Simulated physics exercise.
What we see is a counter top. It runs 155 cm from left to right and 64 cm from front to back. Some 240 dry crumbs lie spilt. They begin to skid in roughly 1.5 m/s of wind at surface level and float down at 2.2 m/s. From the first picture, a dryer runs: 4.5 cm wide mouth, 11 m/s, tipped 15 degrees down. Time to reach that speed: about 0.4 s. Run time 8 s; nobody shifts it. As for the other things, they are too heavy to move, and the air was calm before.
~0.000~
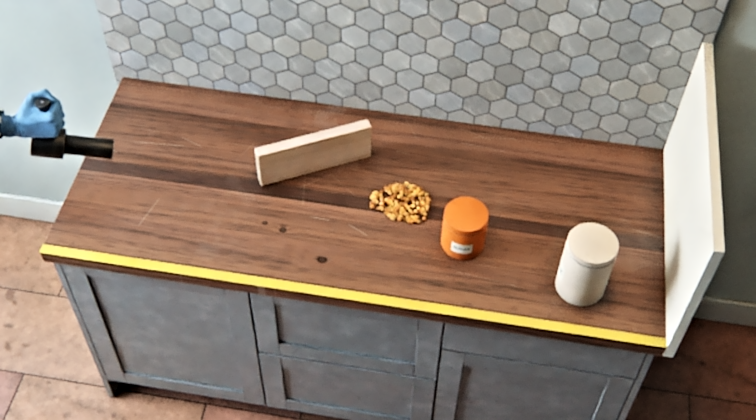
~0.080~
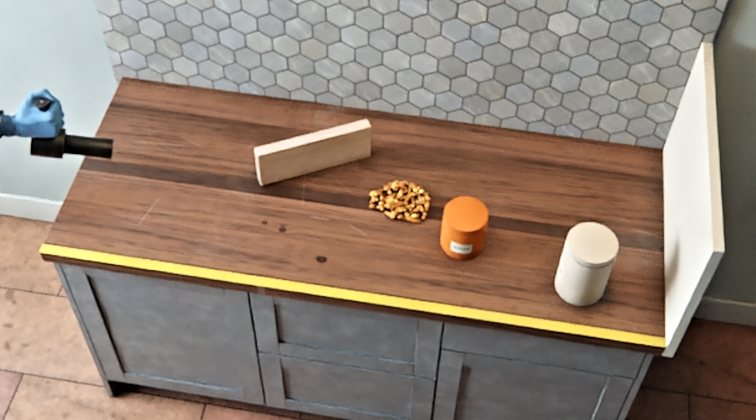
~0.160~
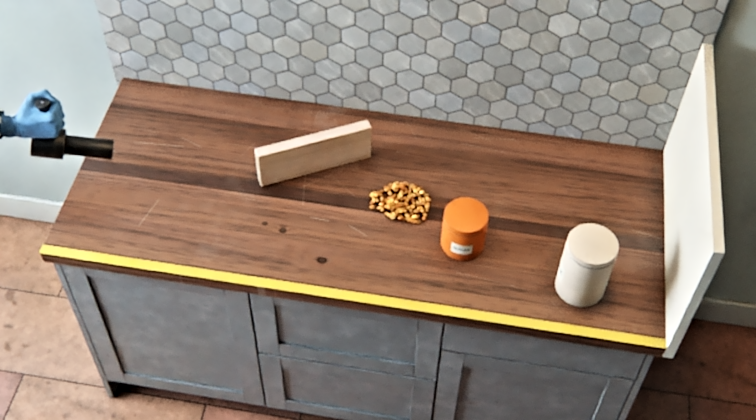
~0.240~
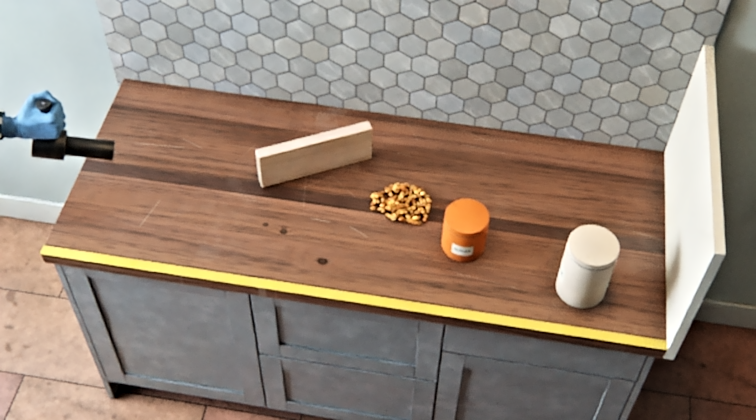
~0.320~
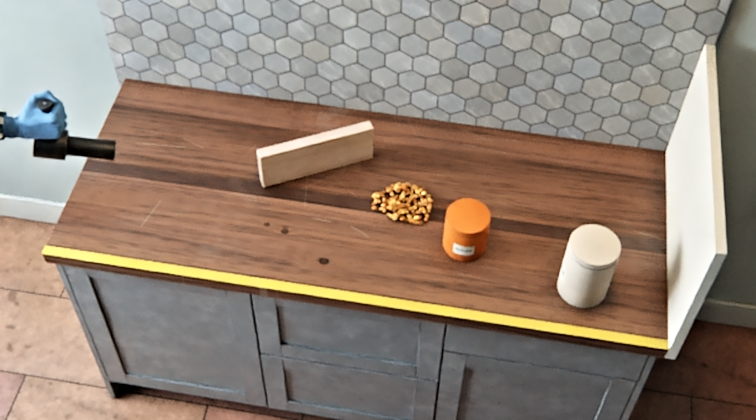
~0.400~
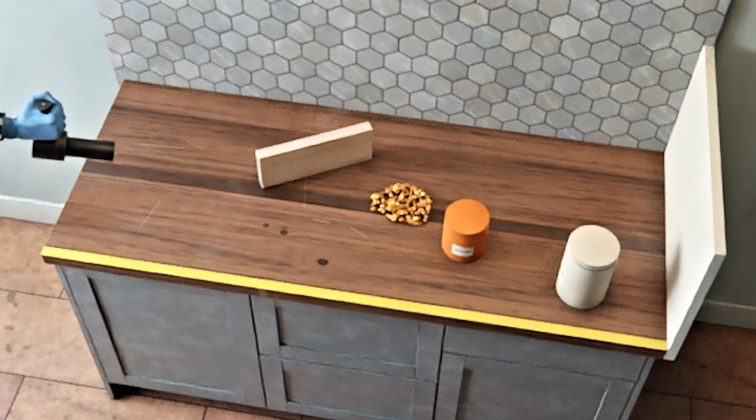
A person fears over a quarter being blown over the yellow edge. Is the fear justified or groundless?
Watch it - the losses over that edge are going to stay within one in four.
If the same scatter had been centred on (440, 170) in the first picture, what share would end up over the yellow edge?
I'd expect around 0 percent of them to end up there.
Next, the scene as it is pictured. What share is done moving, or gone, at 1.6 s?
Estimated share: Near 90 %.
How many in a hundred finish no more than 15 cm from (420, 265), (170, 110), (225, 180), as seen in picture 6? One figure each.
Estimates in listed order: 15 %; 0 %; 0 %.
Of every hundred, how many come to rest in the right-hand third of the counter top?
About 0 percent.
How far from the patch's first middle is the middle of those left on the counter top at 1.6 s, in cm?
It comes to near 0 cm.
After 1.6 s, 11 % are on the move or not yet settled, 0 % are over the yellow edge; the middle of those still in play is near (402, 206).
After 2.6 s, 11 % are on the move or not yet settled, 0 % are over the yellow edge; the middle of those still in play is near (402, 206).
After 4.4 s, 11 % are on the move or not yet settled, 0 % are over the yellow edge; the middle of those still in play is near (402, 206).
After 8.0 s, at the end, 0 % are over the yellow edge; the middle of those still in play is near (402, 206).
